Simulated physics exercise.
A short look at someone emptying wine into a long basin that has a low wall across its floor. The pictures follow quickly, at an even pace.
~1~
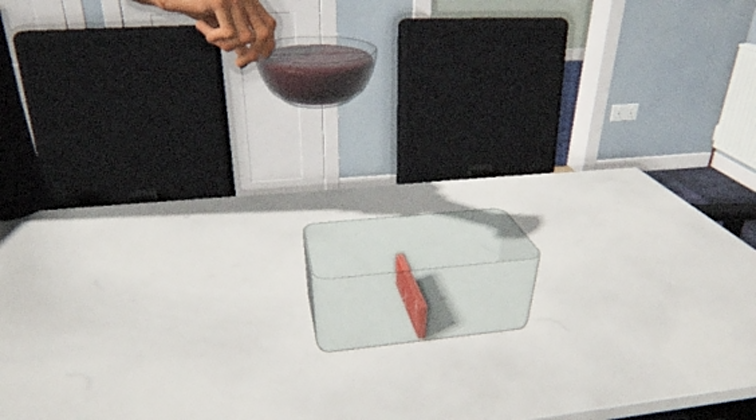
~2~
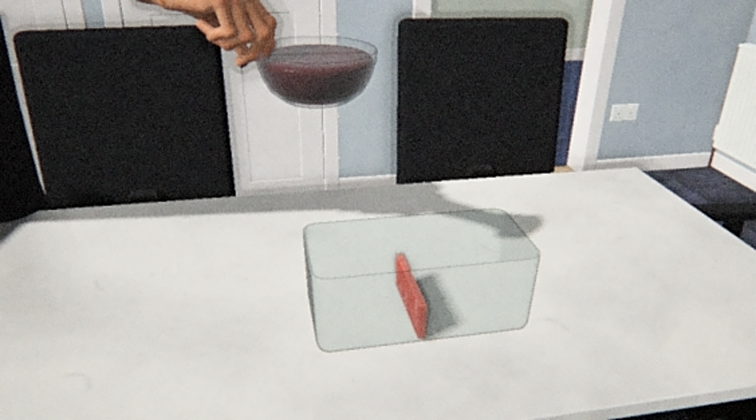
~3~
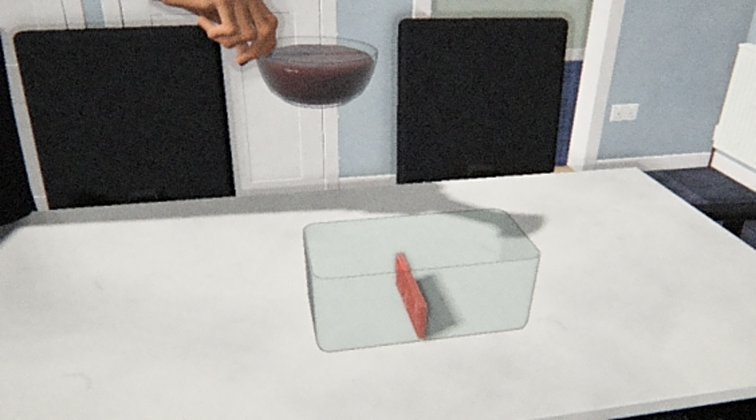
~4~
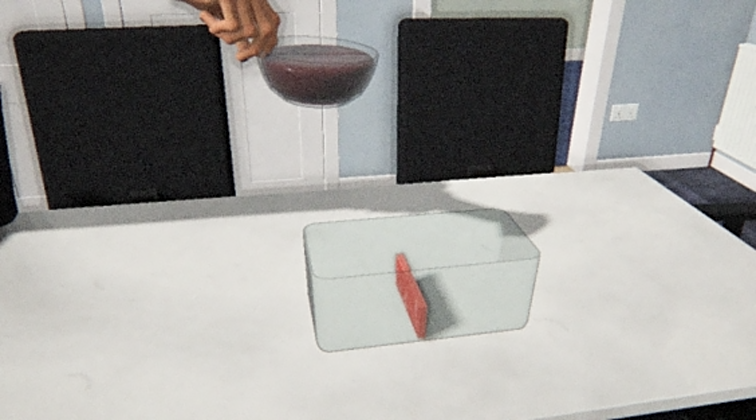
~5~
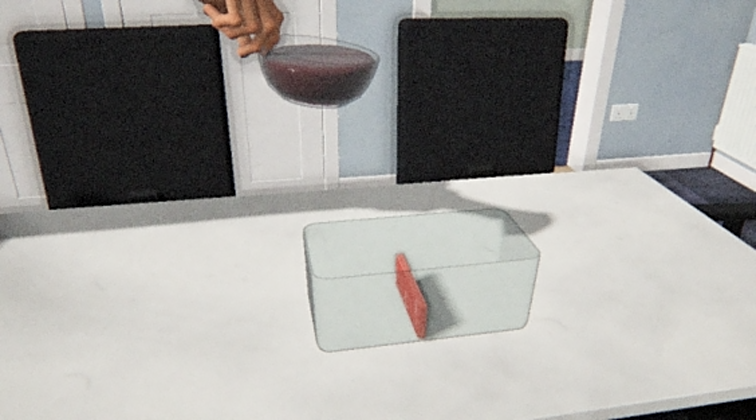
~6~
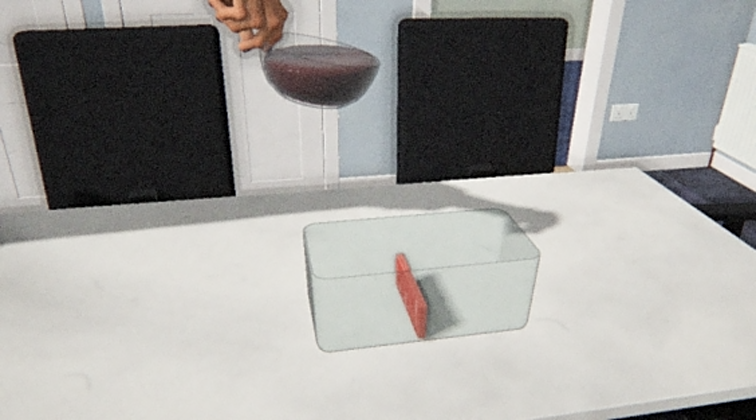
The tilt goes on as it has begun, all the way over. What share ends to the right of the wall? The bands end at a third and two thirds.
In the end over two thirds is right of the wall.
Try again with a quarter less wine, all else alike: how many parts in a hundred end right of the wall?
Close to 70 per cent.
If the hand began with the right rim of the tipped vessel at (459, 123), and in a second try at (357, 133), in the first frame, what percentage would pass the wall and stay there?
About 95 and 35 per cent.
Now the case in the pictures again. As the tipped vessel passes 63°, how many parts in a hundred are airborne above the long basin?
Roughly 50 in a hundred.
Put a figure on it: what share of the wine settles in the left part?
Roughly 20 in a hundred.
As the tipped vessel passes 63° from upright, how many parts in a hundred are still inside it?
Roughly 35 in a hundred.
A moment on, the tilt is 63° and 37 per cent is still to pour, 3 is left of the wall and 12 right of it.
Next, the tilt is 95° and 2 per cent is still to pour, 9 is left of the wall and 75 right of it.
Then the tilt is 101° and 0 per cent is still to pour, 21 is left of the wall and 77 right of it.
Later the tilt is 101° and 0 per cent is still to pour, 21 is left of the wall and 77 right of it.
In the end 21 per cent lies left of the wall, 77 right of it and 2 outside.
